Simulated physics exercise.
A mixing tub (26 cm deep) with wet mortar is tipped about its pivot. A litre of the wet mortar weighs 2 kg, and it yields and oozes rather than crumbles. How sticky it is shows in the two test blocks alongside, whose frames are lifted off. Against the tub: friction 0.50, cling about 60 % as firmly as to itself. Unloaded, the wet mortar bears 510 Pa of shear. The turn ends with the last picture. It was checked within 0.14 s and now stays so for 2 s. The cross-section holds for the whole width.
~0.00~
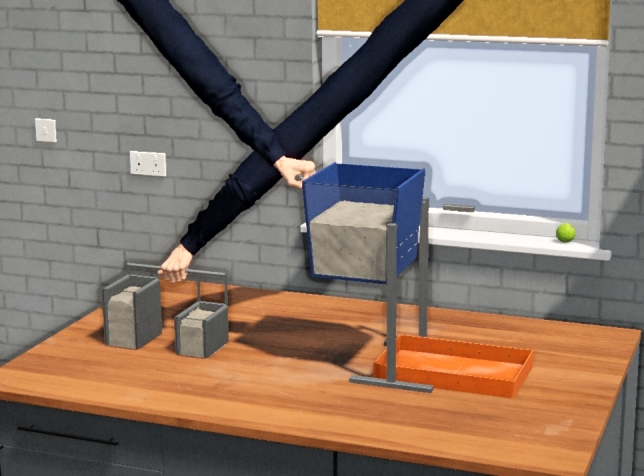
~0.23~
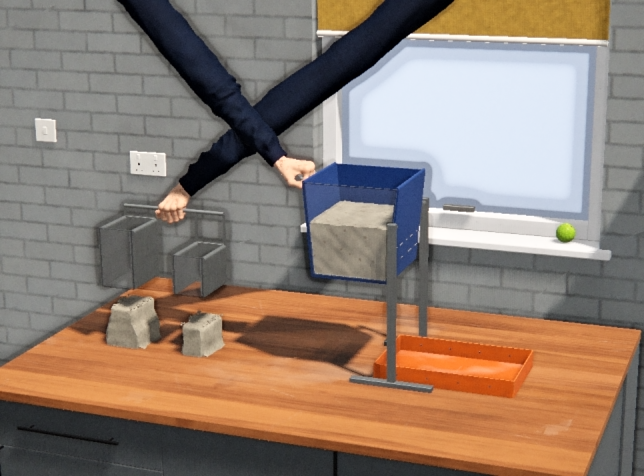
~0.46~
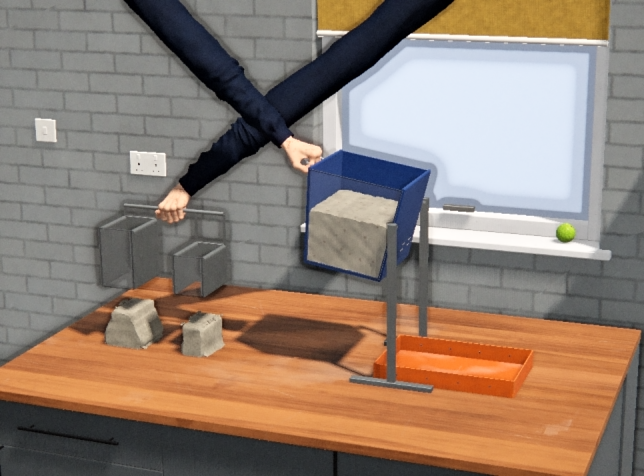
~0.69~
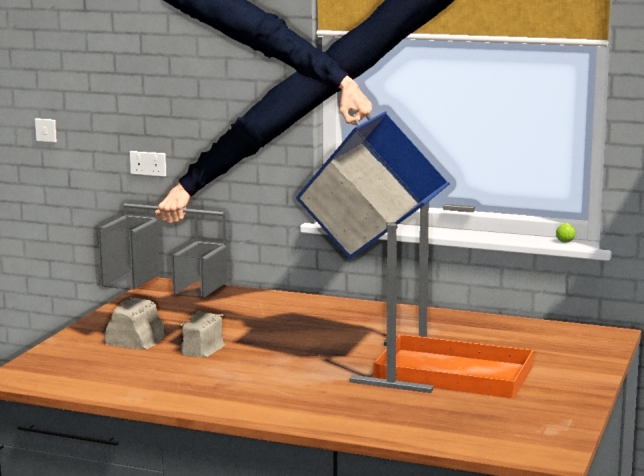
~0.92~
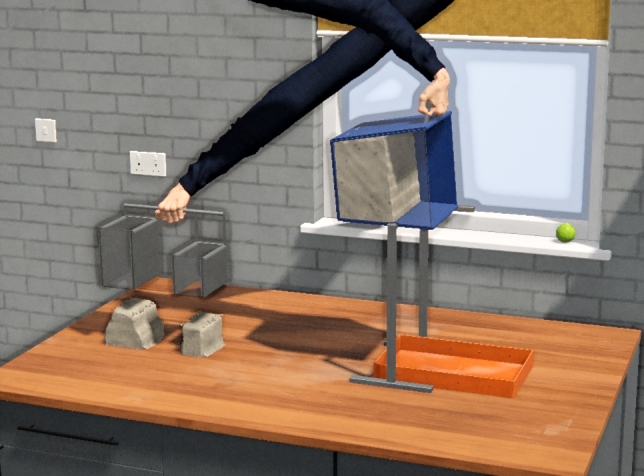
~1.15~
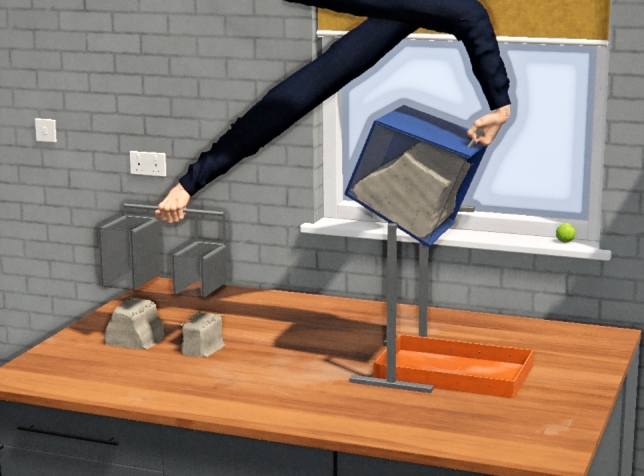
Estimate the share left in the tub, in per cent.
It comes to some 0 %.
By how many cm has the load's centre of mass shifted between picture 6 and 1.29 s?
About 13 cm.
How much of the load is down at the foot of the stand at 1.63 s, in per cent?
About 65 %.
After 1.29 s, the tub is at 112 degrees and holds 50 %.
After 1.46 s, the tub is at 112 degrees and holds 19 %.
After 1.63 s, the tub is at 112 degrees and holds 0 %.
After 1.80 s, the tub is at 112 degrees and holds 0 %.
After 3.15 s, the tub is at 112 degrees and holds 0 %.
